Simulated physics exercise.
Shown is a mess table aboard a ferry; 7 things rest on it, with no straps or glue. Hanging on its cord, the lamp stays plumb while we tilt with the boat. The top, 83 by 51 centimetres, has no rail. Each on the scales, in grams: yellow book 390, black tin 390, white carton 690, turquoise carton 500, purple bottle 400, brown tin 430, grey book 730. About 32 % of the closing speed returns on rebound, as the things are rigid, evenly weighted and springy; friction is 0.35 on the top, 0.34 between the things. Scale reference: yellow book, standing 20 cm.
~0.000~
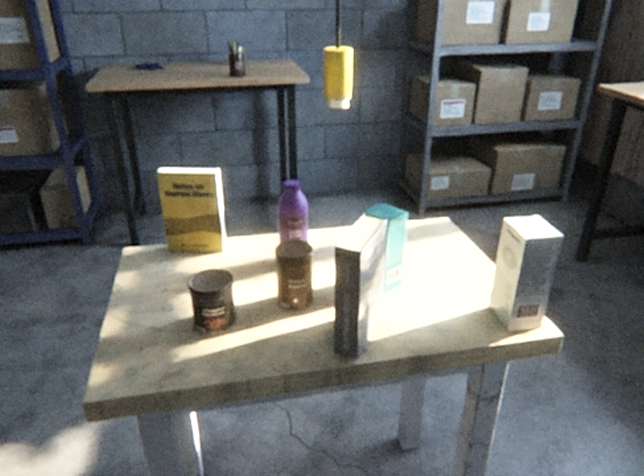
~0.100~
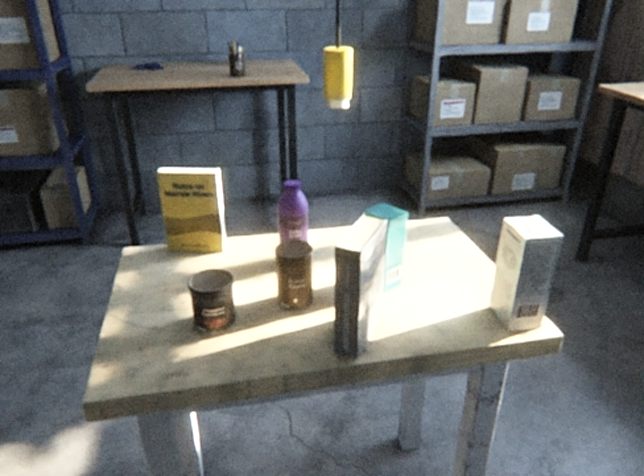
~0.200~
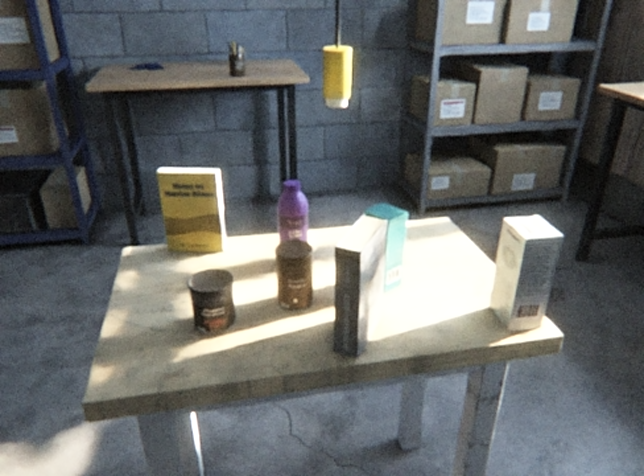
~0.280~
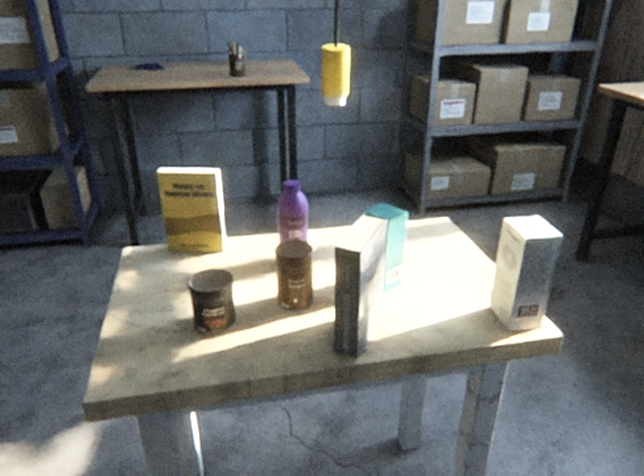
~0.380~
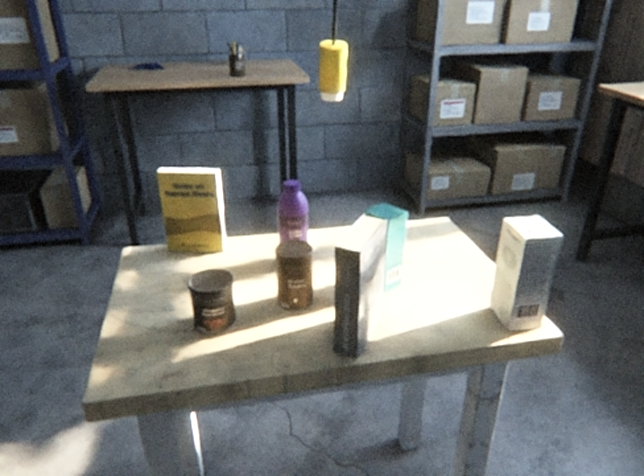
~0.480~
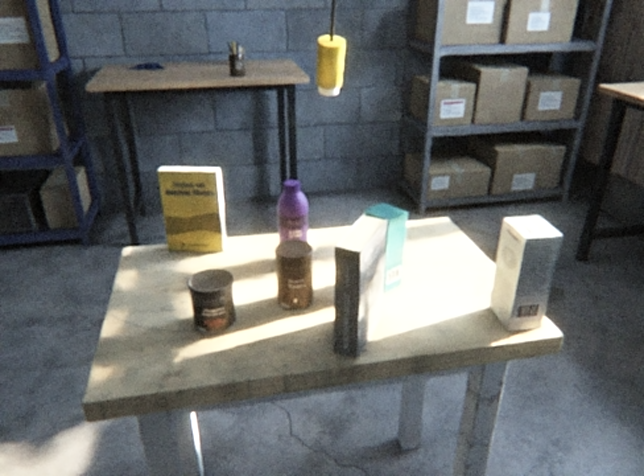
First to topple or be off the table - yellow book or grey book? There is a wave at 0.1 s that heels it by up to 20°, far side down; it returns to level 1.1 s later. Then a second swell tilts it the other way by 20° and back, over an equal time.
Of the two named, the first goes first.
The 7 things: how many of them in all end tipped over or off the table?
It comes to 1.
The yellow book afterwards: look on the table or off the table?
When everything stops, the yellow book is out of bounds.
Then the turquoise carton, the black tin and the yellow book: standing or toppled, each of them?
Outcome noted - the turquoise carton survives without falling, the black tin survives without falling, the yellow book ends up fallen.
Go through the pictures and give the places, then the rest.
The first frame shows boat level; yellow book (193, 211); grey book (361, 286).
The second frame shows boat level; turquoise carton (384, 249); purple bottle (293, 223).
The third frame shows heel 2°, far side down; brown tin (295, 276); black tin (213, 301).
The fourth frame shows heel 5°, far side down; white carton (523, 273); turquoise carton (384, 249).
The fifth frame shows heel 10°, far side down; purple bottle (293, 223); brown tin (295, 275).
The sixth frame shows heel 16°, far side down; yellow book (194, 211); grey book (361, 285).
By 0.88 s, heel 13°, far side down; yellow book now off the table.
By 1.18 s, boat level.
When it is over (2.8 s), off the table, yellow book; the other 6 within 5 cm of the start. End places, in pixels of the last picture, yellow book near (197, 374), grey book near (361, 286). Yellow book went at 0.66 s; grey book was never lost.
